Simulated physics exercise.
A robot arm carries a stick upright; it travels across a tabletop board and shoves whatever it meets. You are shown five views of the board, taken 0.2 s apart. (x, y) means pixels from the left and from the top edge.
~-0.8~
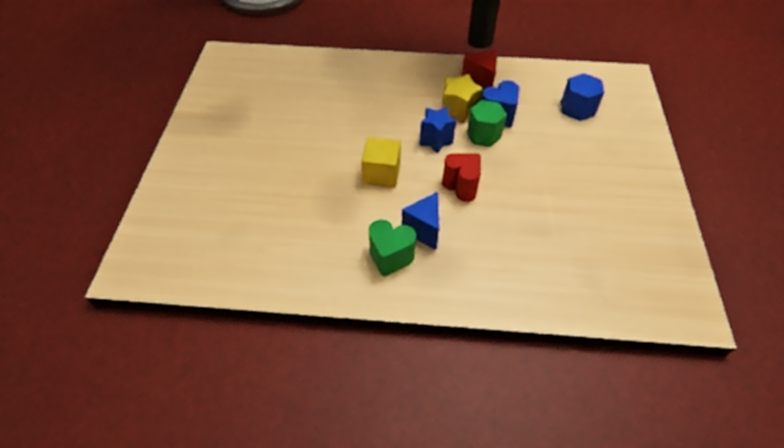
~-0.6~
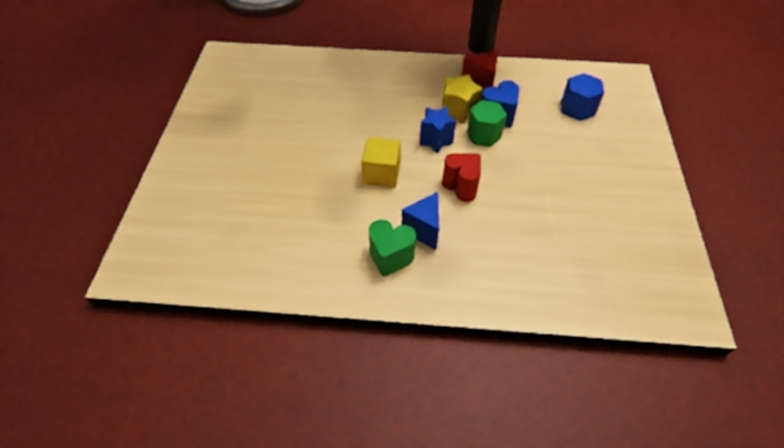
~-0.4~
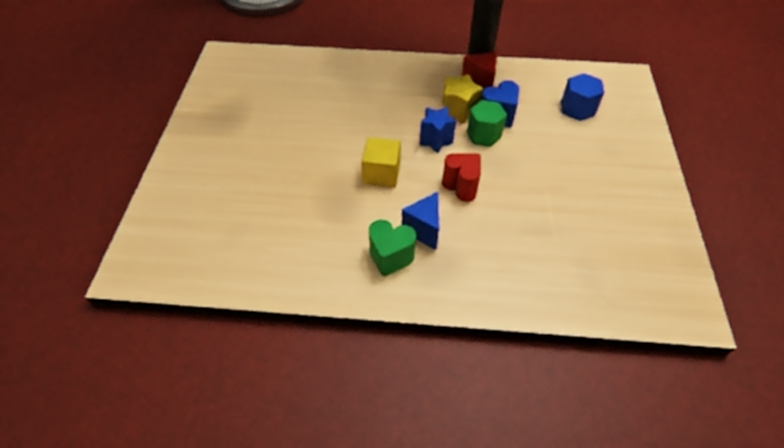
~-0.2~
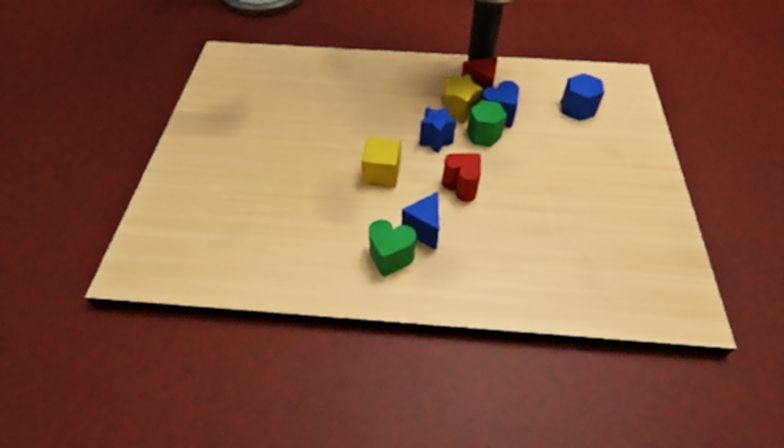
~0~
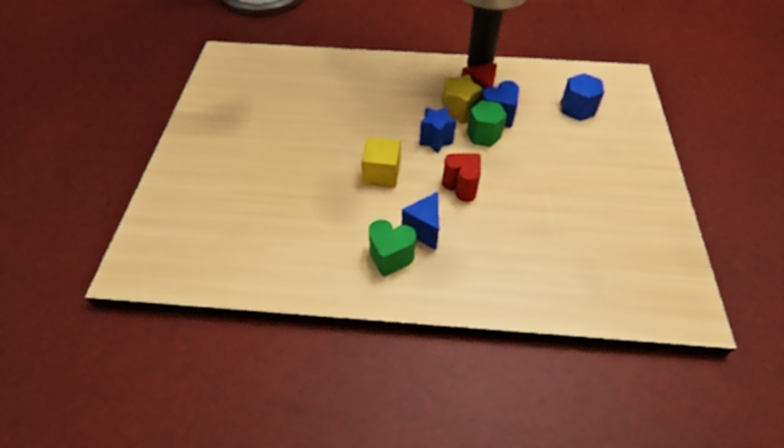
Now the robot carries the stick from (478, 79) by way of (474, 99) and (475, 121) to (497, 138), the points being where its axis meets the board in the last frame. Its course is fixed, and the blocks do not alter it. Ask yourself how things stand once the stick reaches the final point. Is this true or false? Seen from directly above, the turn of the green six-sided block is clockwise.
That is false.
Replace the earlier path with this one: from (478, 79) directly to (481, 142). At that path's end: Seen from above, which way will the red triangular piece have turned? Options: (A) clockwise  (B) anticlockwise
A.
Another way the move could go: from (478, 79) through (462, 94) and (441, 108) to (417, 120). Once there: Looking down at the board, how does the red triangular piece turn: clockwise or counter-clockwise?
It twists against the clock when seen from above.
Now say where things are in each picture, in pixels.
The first picture shows stick's lower end (480, 41); blue star-shaped block (438, 117); yellow star-shaped block (462, 86); red triangular piece (485, 59); green six-sided block (489, 111); blue heart-shaped block (504, 92).
The second picture shows stick (481, 47); blocks still.
The third picture shows stick (481, 52); blocks still.
The fourth picture shows stick (481, 58); red triangular piece (485, 65).
The fifth picture shows stick (480, 64); blue star-shaped block (438, 117); yellow star-shaped block (462, 86); red triangular piece (484, 72); green six-sided block (489, 111); blue heart-shaped block (504, 92).
On the path given first. One third of the way, stick (477, 85); blue star-shaped block (436, 119); yellow star-shaped block (451, 99); red triangular piece (478, 93), turned 20° clockwise; green six-sided block (490, 120), turned 20° clockwise; blue heart-shaped block (507, 98), turned 25° anticlockwise.
Two thirds of the way, stick (477, 106); blue star-shaped block (427, 126), turned 25° anticlockwise; yellow star-shaped block (441, 106), turned 25° clockwise; red triangular piece (474, 116), turned 35° clockwise; green six-sided block (495, 134), turned 15° anticlockwise; blue heart-shaped block (510, 102), turned 50° anticlockwise.
At the end, stick (500, 124); blue star-shaped block (427, 126), turned 25° anticlockwise; yellow star-shaped block (441, 106), turned 25° clockwise; red triangular piece (474, 124), turned 50° clockwise; green six-sided block (498, 140), turned 40° anticlockwise; blue heart-shaped block (525, 106), turned 85° anticlockwise.
